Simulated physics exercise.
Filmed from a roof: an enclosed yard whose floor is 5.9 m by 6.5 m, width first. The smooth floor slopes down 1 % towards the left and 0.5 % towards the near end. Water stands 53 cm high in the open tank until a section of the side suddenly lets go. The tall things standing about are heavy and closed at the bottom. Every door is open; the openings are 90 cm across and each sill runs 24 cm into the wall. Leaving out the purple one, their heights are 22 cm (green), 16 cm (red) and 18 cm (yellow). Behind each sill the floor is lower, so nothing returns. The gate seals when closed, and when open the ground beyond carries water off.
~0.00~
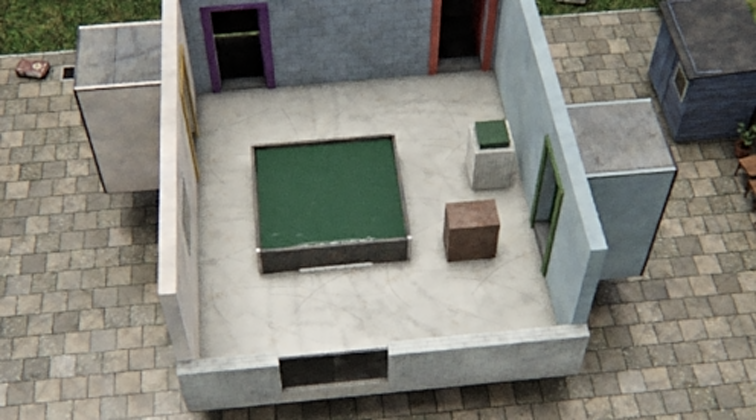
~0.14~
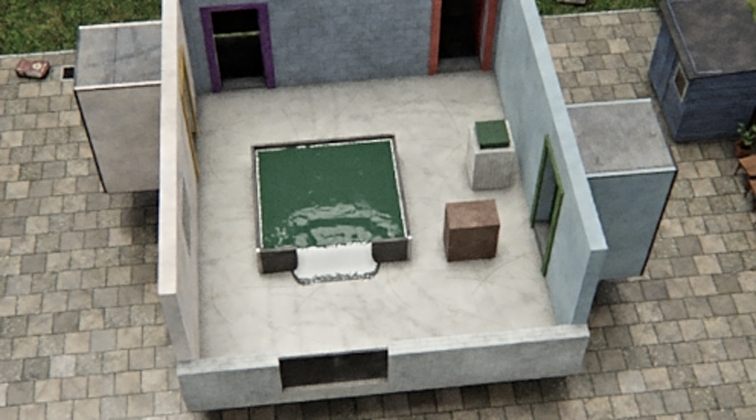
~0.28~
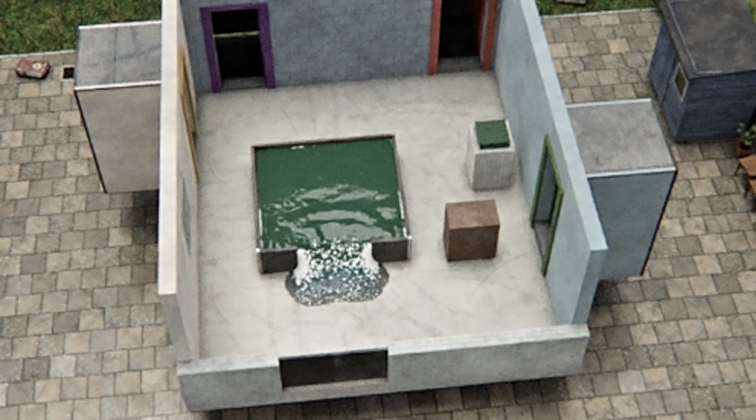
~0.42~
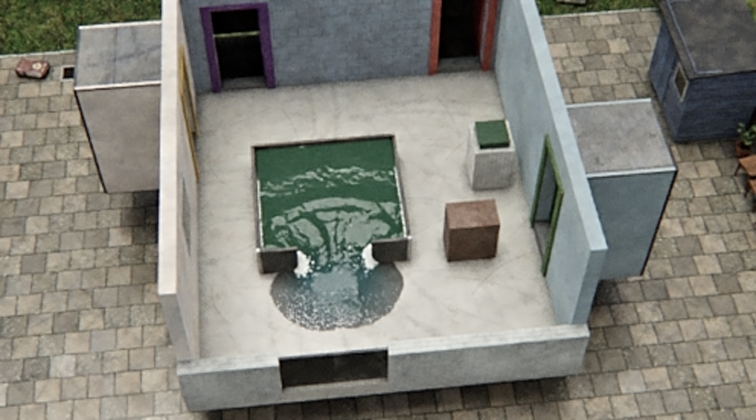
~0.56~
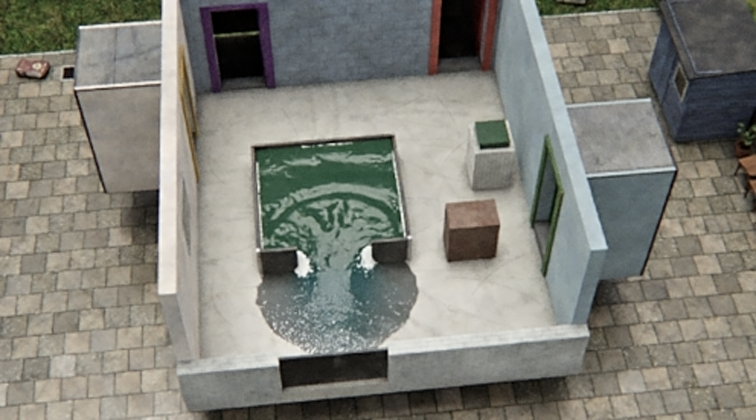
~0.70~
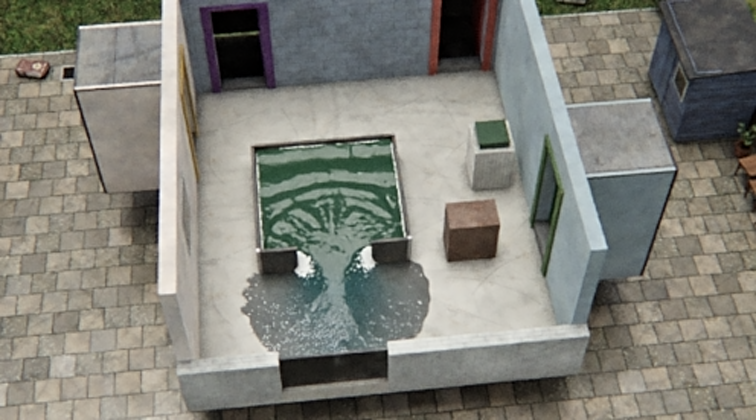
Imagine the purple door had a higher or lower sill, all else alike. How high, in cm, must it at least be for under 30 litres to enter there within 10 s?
At least 10 cm or so.
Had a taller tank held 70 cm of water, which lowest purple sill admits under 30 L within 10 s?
Some 15 cm.
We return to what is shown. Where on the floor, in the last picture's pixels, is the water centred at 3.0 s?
Near (335, 270).
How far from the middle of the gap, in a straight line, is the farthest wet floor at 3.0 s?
Some 4.0 m out.
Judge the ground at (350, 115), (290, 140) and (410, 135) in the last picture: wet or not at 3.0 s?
In that order: Not reached, not reached, still dry.
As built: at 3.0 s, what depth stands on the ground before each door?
In cm: Green 3, red 0, purple 0, yellow 0.
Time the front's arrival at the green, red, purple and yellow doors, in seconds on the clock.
Green 3.0 s, red 6.0 s, purple 4.5 s, yellow 3.6 s.
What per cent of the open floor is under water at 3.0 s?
About 40 per cent.
After 1.4 s water covers 20 % of the floor, deepest (34 cm) near (336, 374); it has not reached the purple door.
After 3.0 s water covers 40 % of the floor, deepest (36 cm) near (201, 387); it has not reached the purple door.
After 10.0 s water covers 95 % of the floor, deepest (17 cm) near (201, 387); 11 cm at the purple door, 46 litres in over its 9 cm sill.
At the purple door as built, the water arrived by 4.7 s and peaked near 14 cm at 5.6 s.
With a sill of 8 cm, 63 litres would have come in within the 10 s; with 11 cm, 20 litres. So under 30 litres takes about 10 cm.
